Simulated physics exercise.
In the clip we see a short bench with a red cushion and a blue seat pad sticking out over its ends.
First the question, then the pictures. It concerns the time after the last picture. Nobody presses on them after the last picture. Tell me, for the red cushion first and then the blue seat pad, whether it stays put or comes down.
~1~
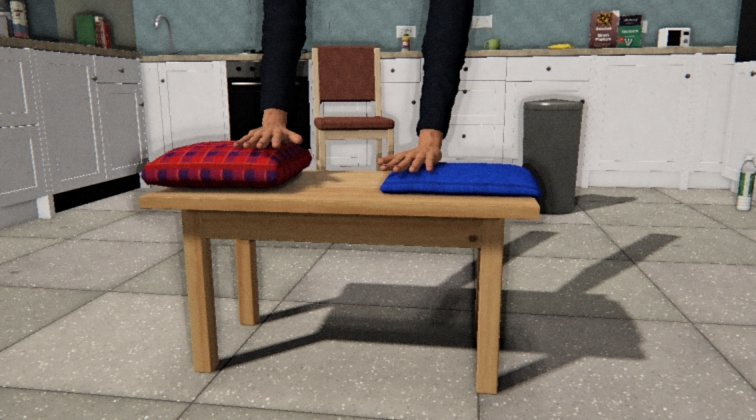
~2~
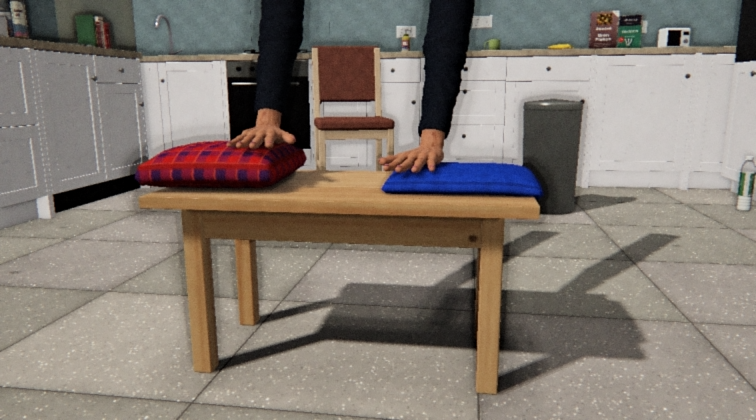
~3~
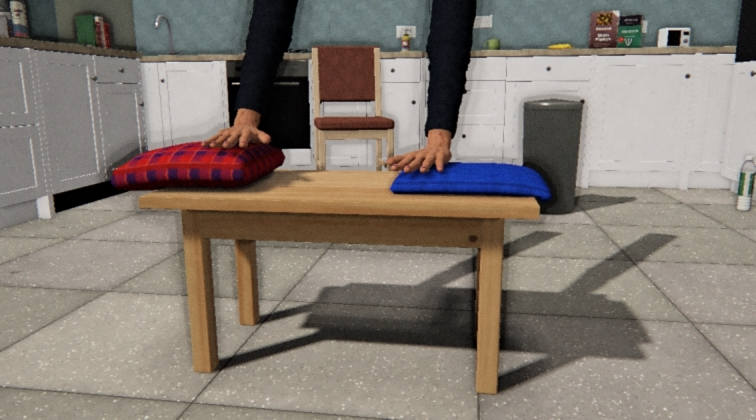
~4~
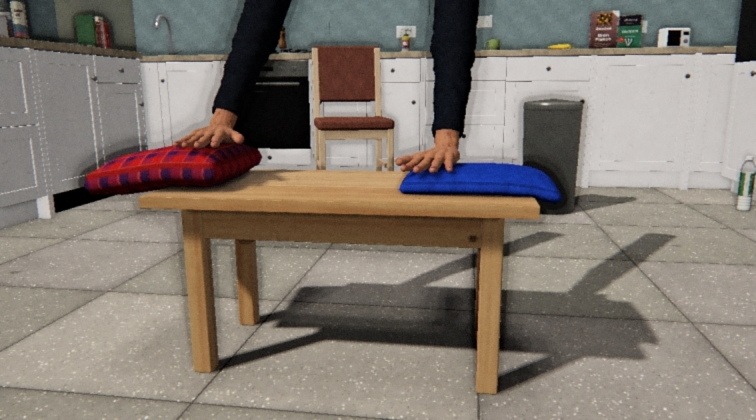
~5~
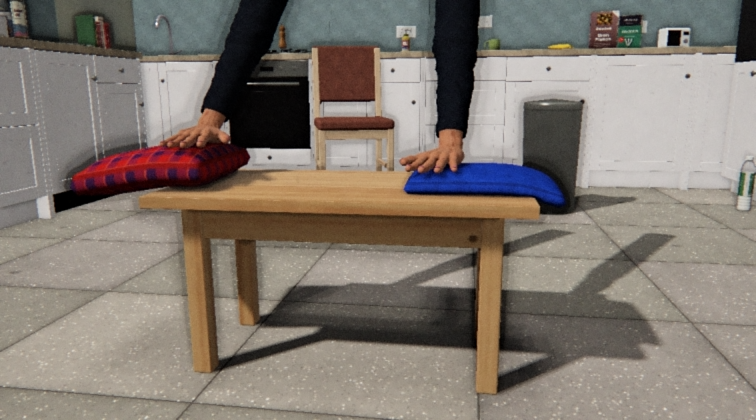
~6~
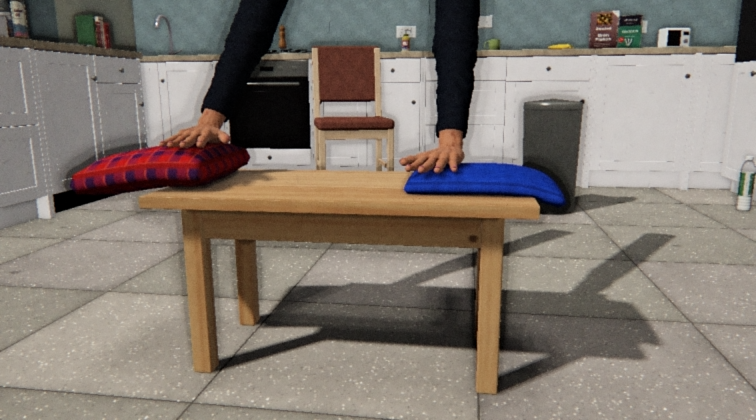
In that order, the red cushion comes down, the blue seat pad stays put.
Then, 0.36 s on from there, cushion falling near (162, 233); seat pad as it was left.
Then, 0.64 s on from there, cushion on the floor near (78, 311); seat pad as it was left.
In the end, cushion on the floor near (60, 319); seat pad as it was left. The red cushion goes down and the blue seat pad stays up there.
